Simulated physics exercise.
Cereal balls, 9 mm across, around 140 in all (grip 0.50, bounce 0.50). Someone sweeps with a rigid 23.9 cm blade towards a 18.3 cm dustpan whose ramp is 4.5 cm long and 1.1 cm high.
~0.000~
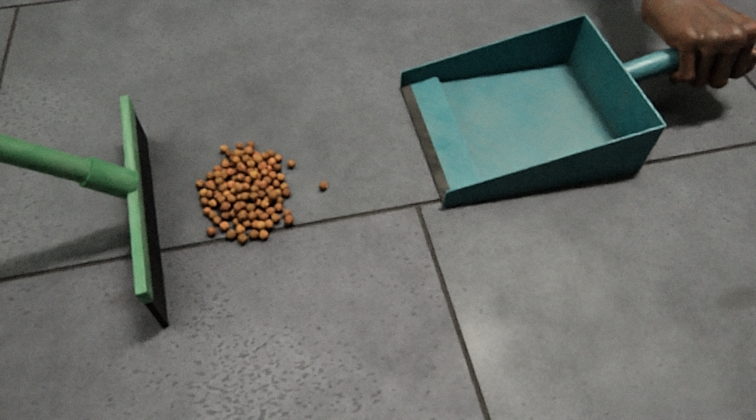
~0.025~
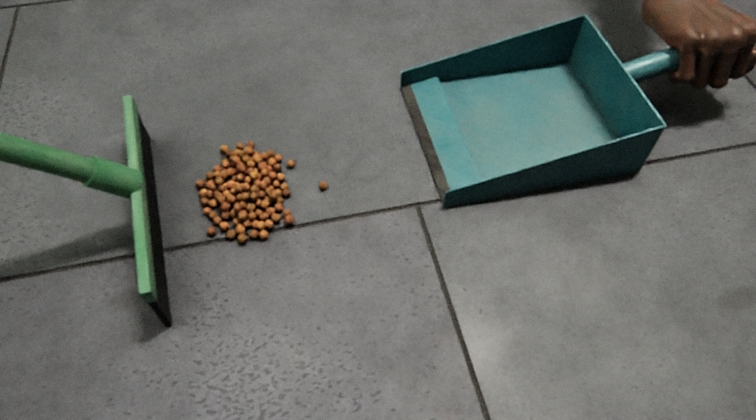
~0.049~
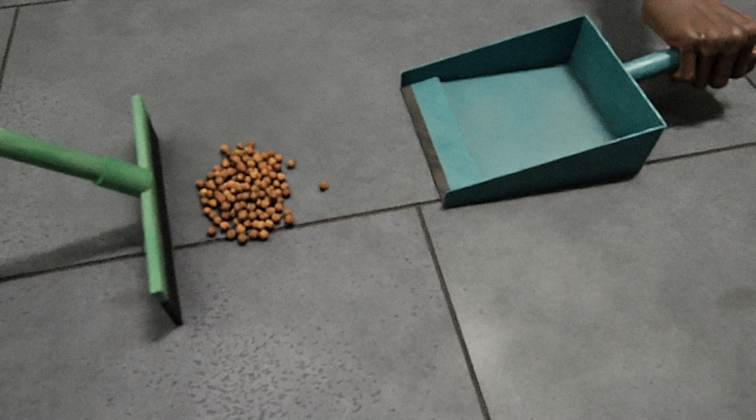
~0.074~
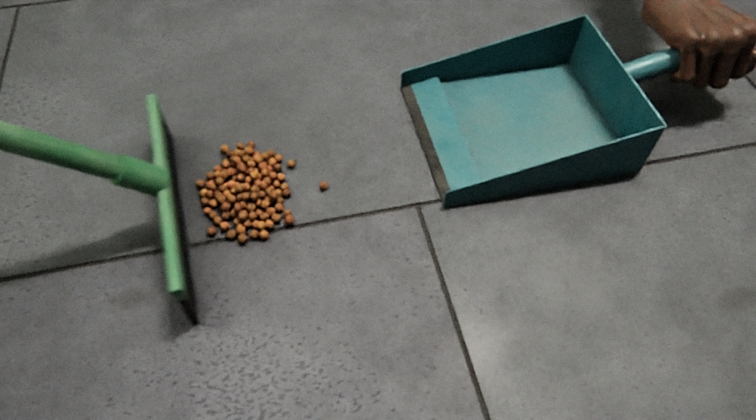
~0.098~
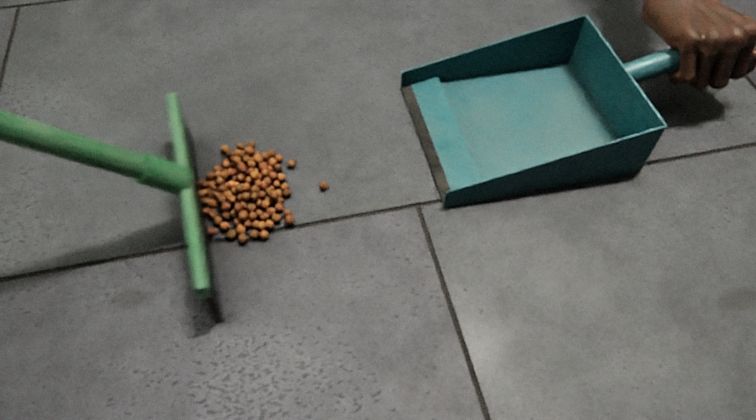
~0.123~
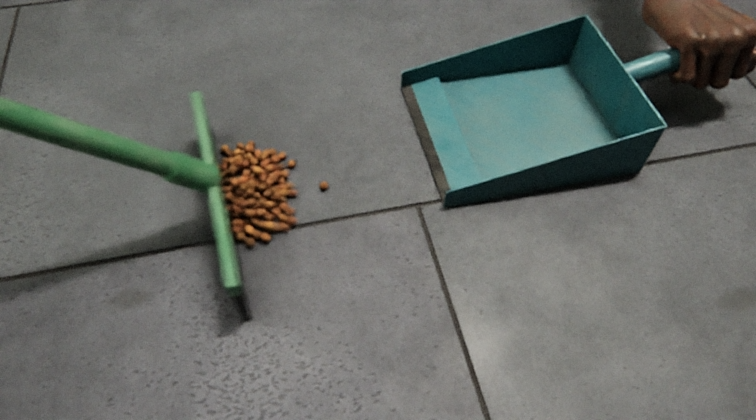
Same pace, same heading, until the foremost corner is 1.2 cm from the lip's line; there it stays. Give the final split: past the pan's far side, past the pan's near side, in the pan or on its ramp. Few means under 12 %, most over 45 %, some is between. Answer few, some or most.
Far side few, near side some, pan some.
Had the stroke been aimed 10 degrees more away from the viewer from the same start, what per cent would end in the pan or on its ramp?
Then about 50 per cent.
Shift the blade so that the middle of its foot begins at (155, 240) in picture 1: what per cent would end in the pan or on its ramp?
About 35 per cent.
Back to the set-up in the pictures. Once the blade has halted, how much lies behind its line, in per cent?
Some 0 per cent.
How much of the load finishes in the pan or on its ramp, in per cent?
Some 35 per cent.
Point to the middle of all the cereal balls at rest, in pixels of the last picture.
At about (439, 167).
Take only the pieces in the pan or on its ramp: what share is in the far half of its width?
Some 20 per cent.
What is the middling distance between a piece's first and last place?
About 22 cm.
Then, at 0.24 s, middle of the blade 11 cm from the lip; 0 % over the lip, far side 0 %, near side 10 %.
Then, at 0.31 s, middle of the blade 4 cm from the lip; 0 % over the lip, far side 5 %, near side 15 %.
Then, at 0.52 s, middle of the blade 2 cm from the lip; 35 % over the lip, far side 5 %, near side 20 %.
By 1.2 s all is still; far side 5 %, near side 20 %, pan 35 %, in front of the lip or behind the blade 40 %.
